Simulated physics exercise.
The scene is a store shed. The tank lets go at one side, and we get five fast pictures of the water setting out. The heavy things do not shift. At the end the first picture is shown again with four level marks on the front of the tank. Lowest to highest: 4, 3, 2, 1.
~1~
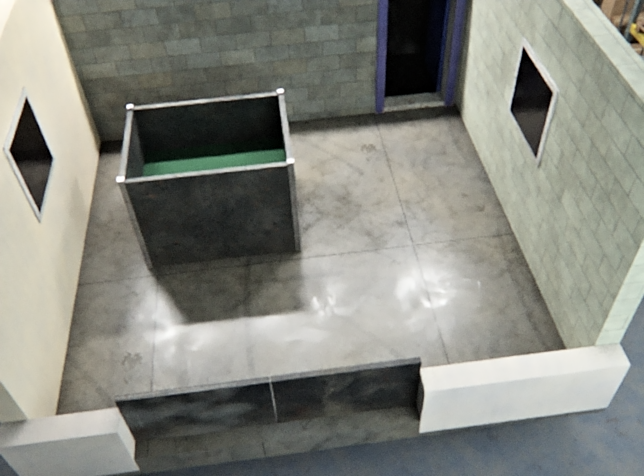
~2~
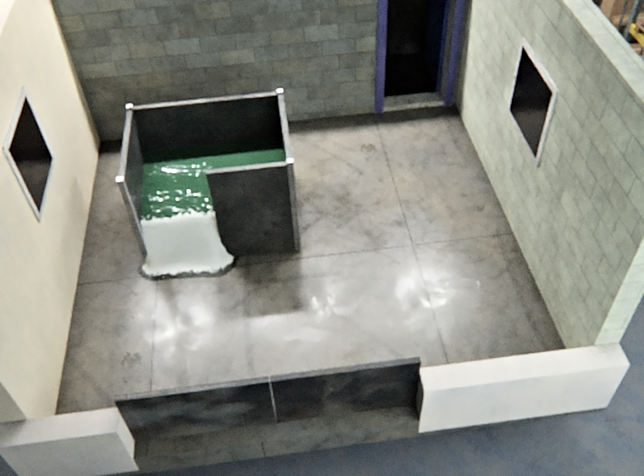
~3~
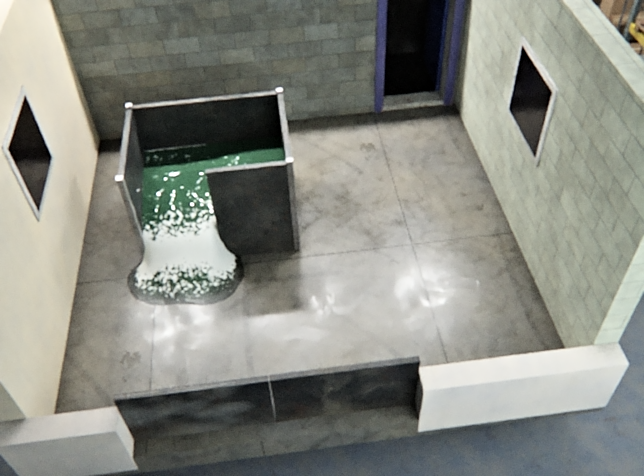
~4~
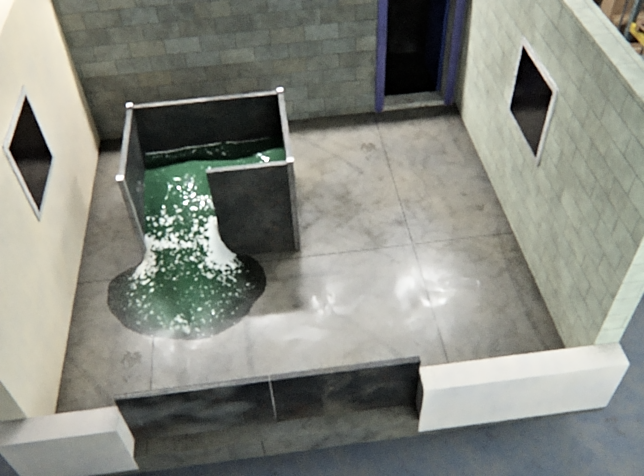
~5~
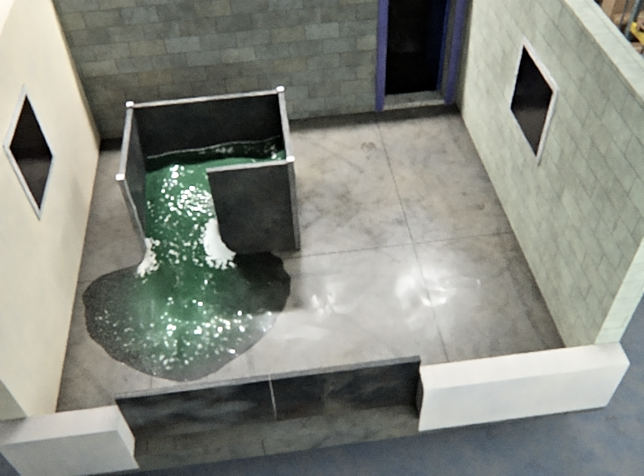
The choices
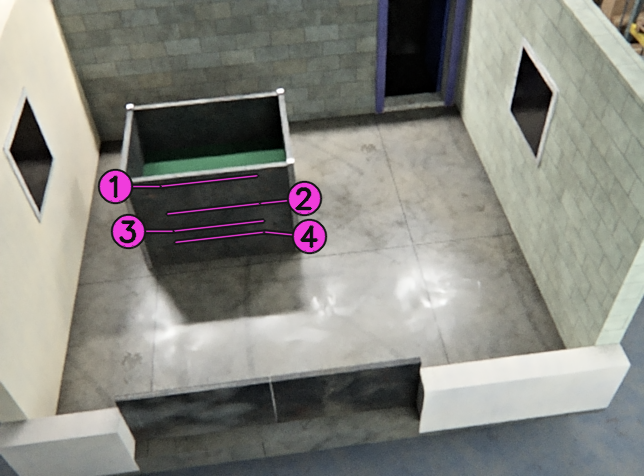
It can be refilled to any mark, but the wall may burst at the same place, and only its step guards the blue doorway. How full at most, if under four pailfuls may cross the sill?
3 will do.
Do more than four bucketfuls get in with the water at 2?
Yes.
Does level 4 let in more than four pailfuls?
No, not at all.
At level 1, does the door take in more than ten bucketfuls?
Yes, it does.
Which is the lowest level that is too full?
It is 2.
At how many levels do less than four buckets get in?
Two of the four.
In magenta, 1 at (208, 181); 2 at (214, 208); 3 at (218, 226); 4 at (220, 237); from the bottom up 4, 3, 2, 1.
Choosing 1, dozens of bucketfuls pour in.
Choosing 2, about 9 bucketfuls get in.
Choosing 3, a splash gets over, under a bucket.
Choosing 4, nothing gets over.
